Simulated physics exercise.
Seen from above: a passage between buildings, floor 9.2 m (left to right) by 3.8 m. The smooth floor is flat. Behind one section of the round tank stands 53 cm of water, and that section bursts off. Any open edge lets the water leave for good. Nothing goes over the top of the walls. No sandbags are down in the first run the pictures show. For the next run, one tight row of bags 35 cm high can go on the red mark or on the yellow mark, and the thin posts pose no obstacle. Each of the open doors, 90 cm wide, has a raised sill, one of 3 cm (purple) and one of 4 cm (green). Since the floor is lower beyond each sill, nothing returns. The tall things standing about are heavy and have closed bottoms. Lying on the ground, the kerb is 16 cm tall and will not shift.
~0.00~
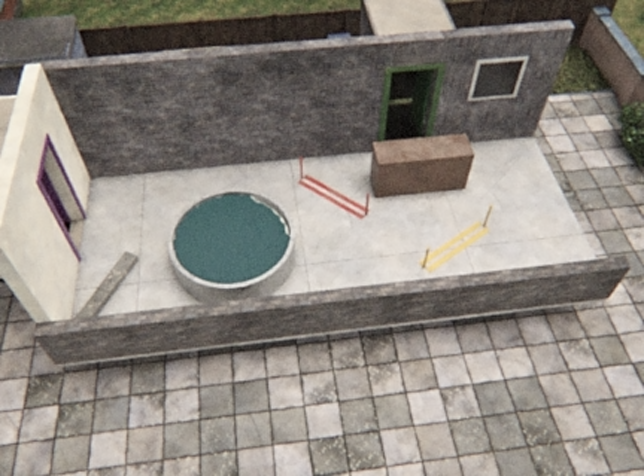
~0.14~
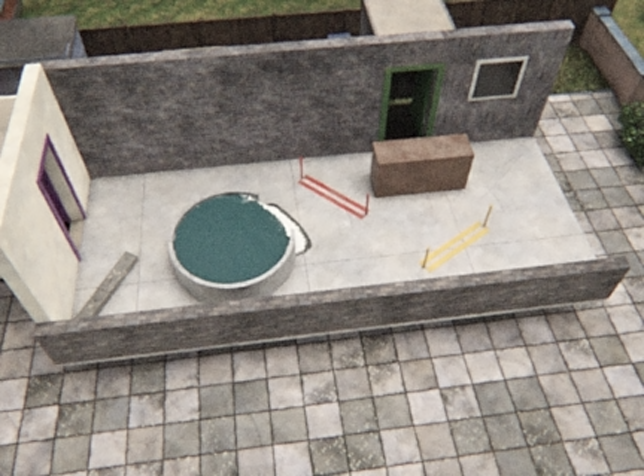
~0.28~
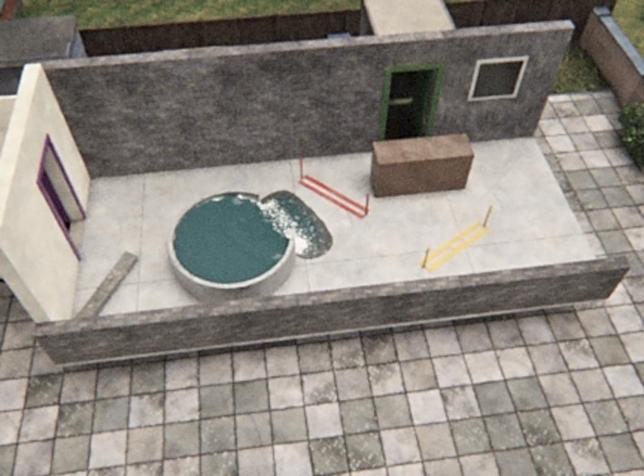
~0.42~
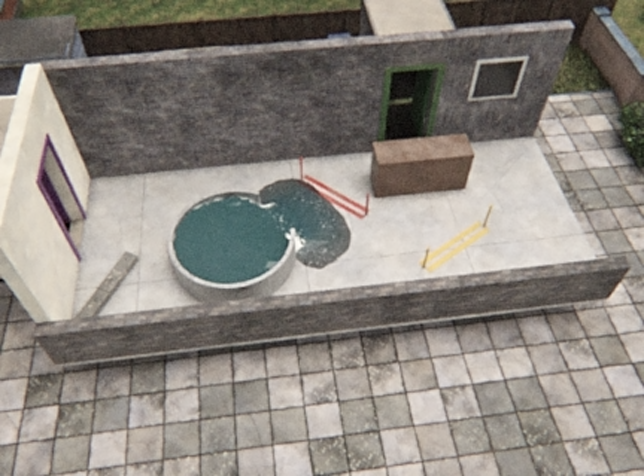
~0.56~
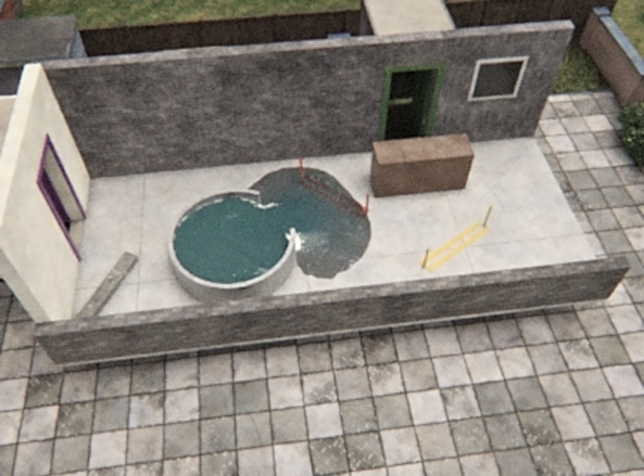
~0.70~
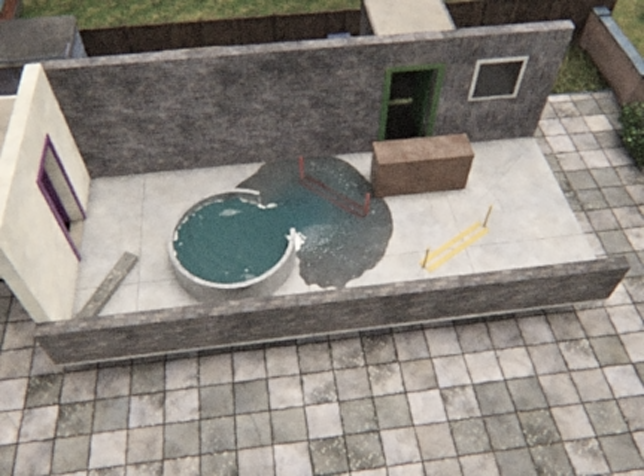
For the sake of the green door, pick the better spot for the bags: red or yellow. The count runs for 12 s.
I would pick red.
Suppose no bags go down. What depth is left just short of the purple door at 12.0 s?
3.5 cm.
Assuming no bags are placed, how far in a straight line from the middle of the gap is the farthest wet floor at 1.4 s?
About 3.8 metres out.
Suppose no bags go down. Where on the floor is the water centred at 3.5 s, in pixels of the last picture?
The water's centre sits near (332, 216).
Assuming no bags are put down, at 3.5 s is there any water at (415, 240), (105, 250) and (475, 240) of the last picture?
Respectively: Covered, clear and covered.
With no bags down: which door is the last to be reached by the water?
The purple door.
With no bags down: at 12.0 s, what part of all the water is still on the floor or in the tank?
Roughly 48 per cent.
After 1.4 s water covers 25 % of the floor and is deepest (30 cm) near (368, 152) in the run without bags; in at the green door, 0 L with no bags, 0 L with the row on red, 0 L on yellow.
After 2.2 s water covers 40 % of the floor and is deepest (29 cm) near (355, 166) in the run without bags; in at the green door, 10 L with no bags, 0 L with the row on red, 10 L on yellow.
After 3.5 s water covers 60 % of the floor and is deepest (17 cm) near (342, 187) in the run without bags; in at the green door, 27 L with no bags, 0 L with the row on red, 28 L on yellow.
After 7.0 s water covers 75 % of the floor and is deepest (9 cm) near (369, 191) in the run without bags; in at the green door, 43 L with no bags, 0 L with the row on red, 43 L on yellow.
After 12.0 s water covers 85 % of the floor and is deepest (6 cm) near (72, 315) in the run without bags; in at the green door, 45 L with no bags, 0 L with the row on red, 46 L on yellow.
